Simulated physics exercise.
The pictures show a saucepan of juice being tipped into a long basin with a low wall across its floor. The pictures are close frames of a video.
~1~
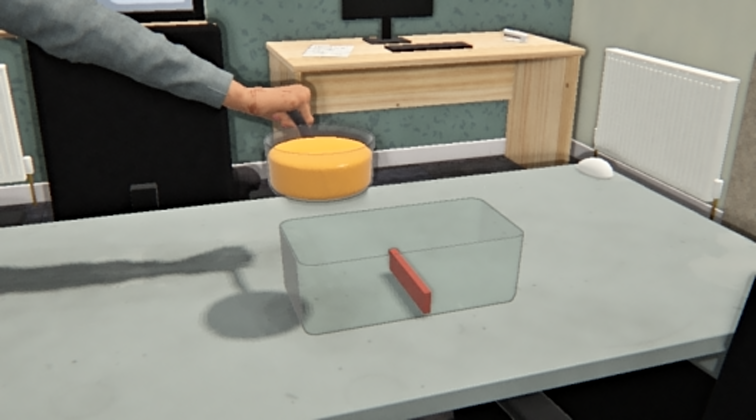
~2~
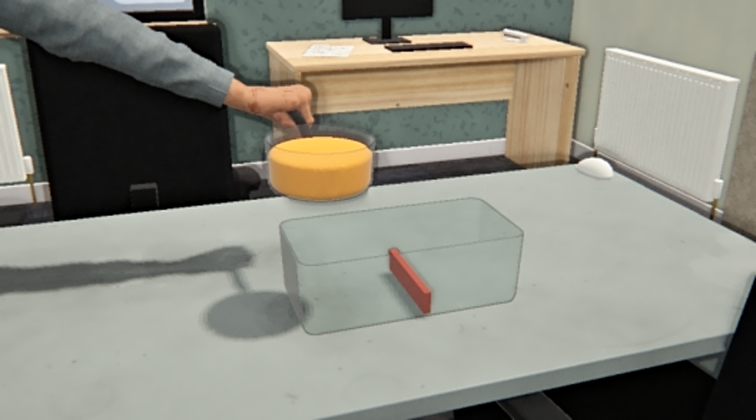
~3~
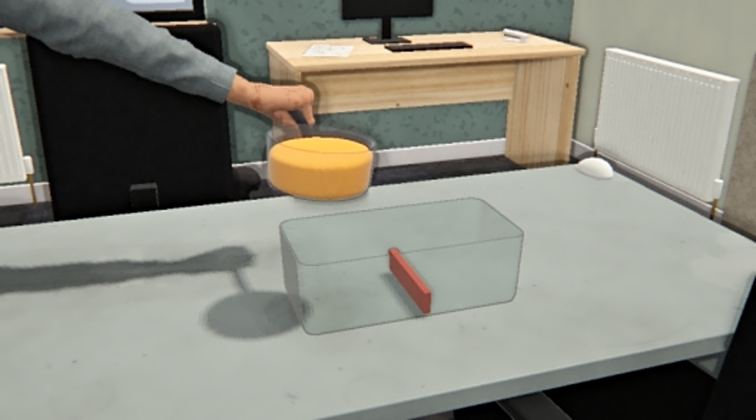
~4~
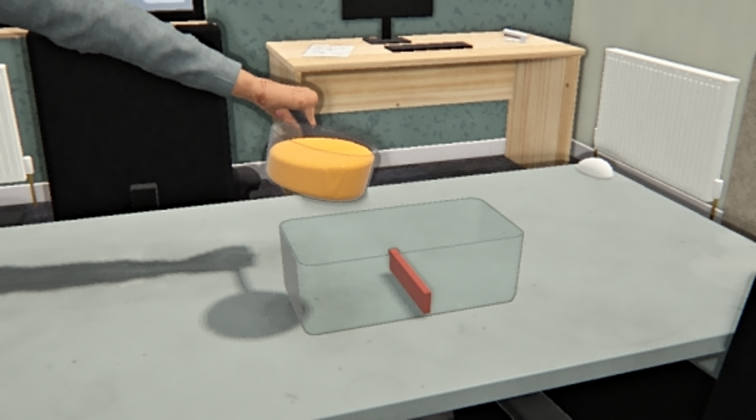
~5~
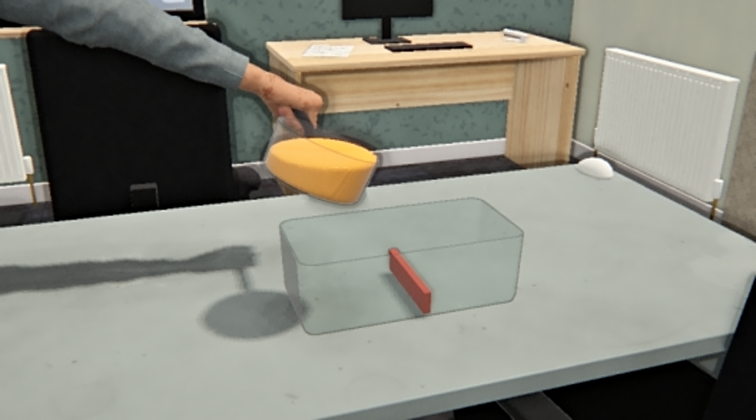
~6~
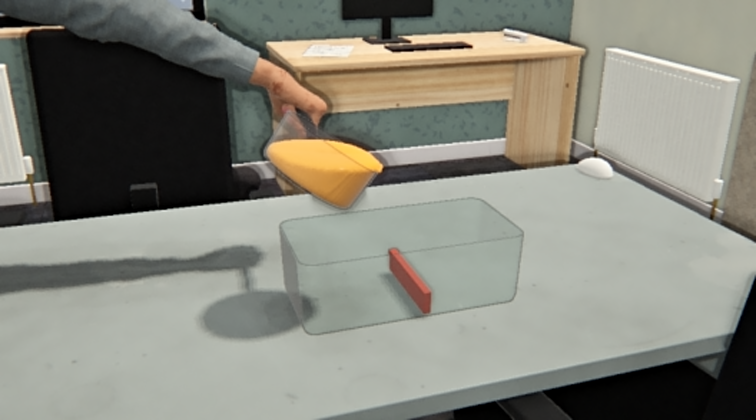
A hand held a clear saucepan of orange juice above a long see-through basin with a low red wall inside, then tilted it to the right, gradually at first and then more steeply.
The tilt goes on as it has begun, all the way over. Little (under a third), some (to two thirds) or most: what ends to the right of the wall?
It comes to not even a third.
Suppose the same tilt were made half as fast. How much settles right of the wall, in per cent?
Roughly 40 in a hundred.
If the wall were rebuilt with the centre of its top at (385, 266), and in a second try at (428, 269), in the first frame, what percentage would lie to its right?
First some 60, then 20 per cent.
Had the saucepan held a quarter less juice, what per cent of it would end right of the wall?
Roughly 15 in a hundred.
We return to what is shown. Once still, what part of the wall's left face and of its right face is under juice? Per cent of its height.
Left about 60, right about 20.
A moment on, the saucepan is tipped right over and 17 per cent is still to pour, 39 is left of the wall and 10 right of it.
Next, the saucepan is tipped right over and 3 per cent is still to pour, 72 is left of the wall and 18 right of it.
Then the saucepan is tipped right over and 0 per cent is still to pour, 72 is left of the wall and 22 right of it.
Later the saucepan is tipped right over and 0 per cent is still to pour, 72 is left of the wall and 23 right of it.
In the end 72 per cent lies left of the wall, 23 right of it and 5 outside.
